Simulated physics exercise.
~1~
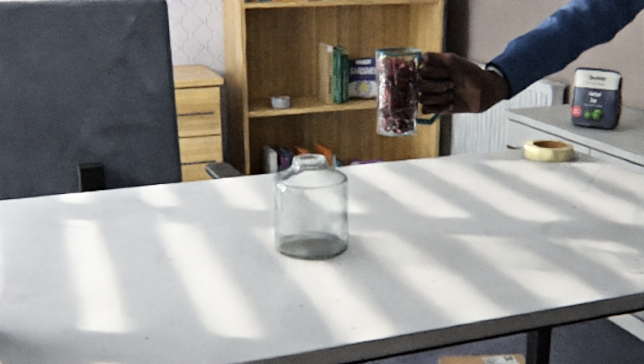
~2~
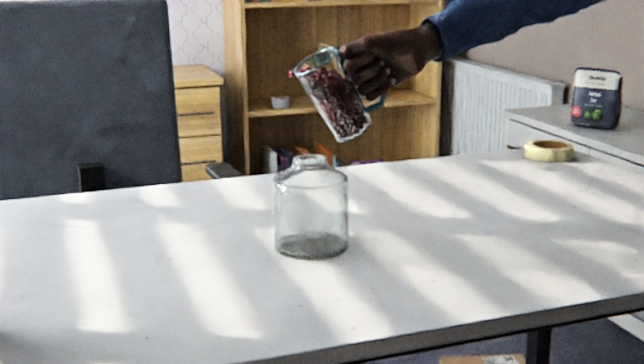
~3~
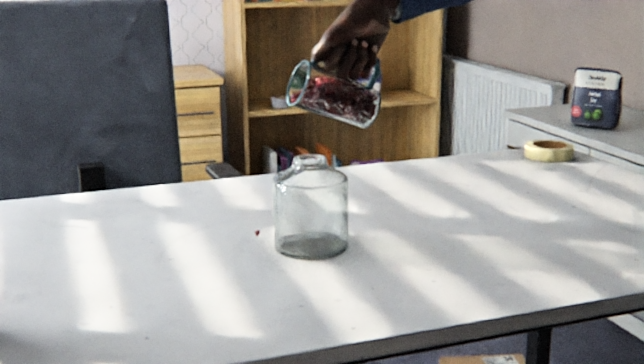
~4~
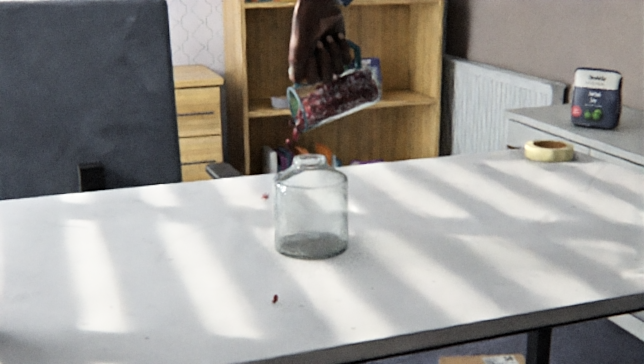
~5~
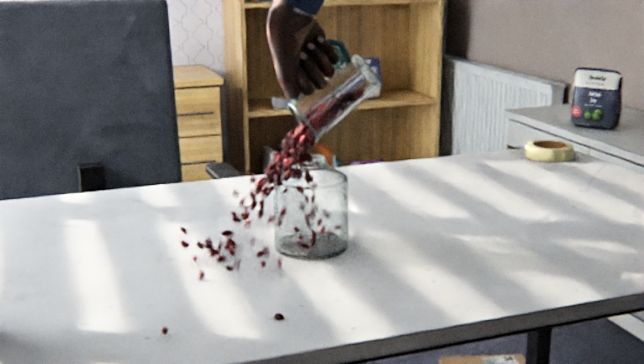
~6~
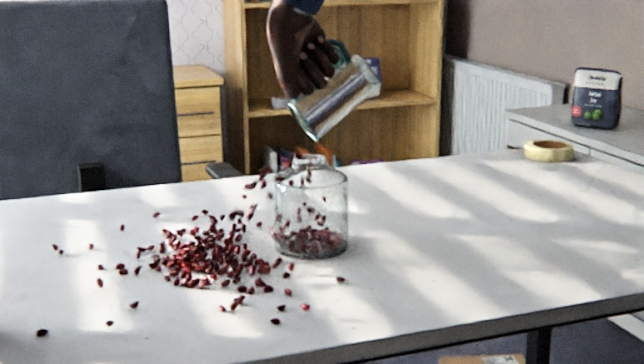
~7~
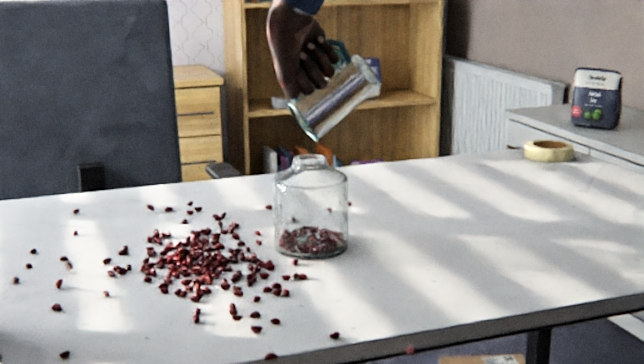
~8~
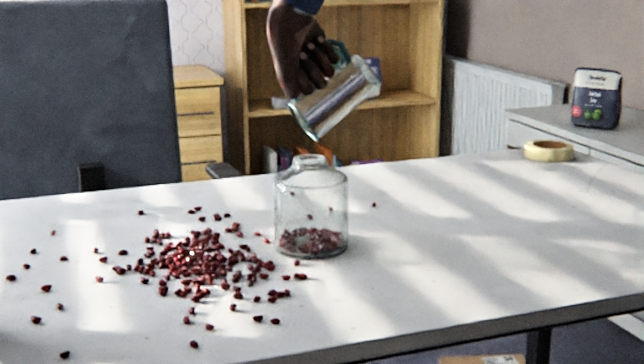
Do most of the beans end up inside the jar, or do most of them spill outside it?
Most of the beans spill outside the jar and scatter mainly to its left. Only a smaller share settles at the bottom of the jar, and hardly any stay in the cup.
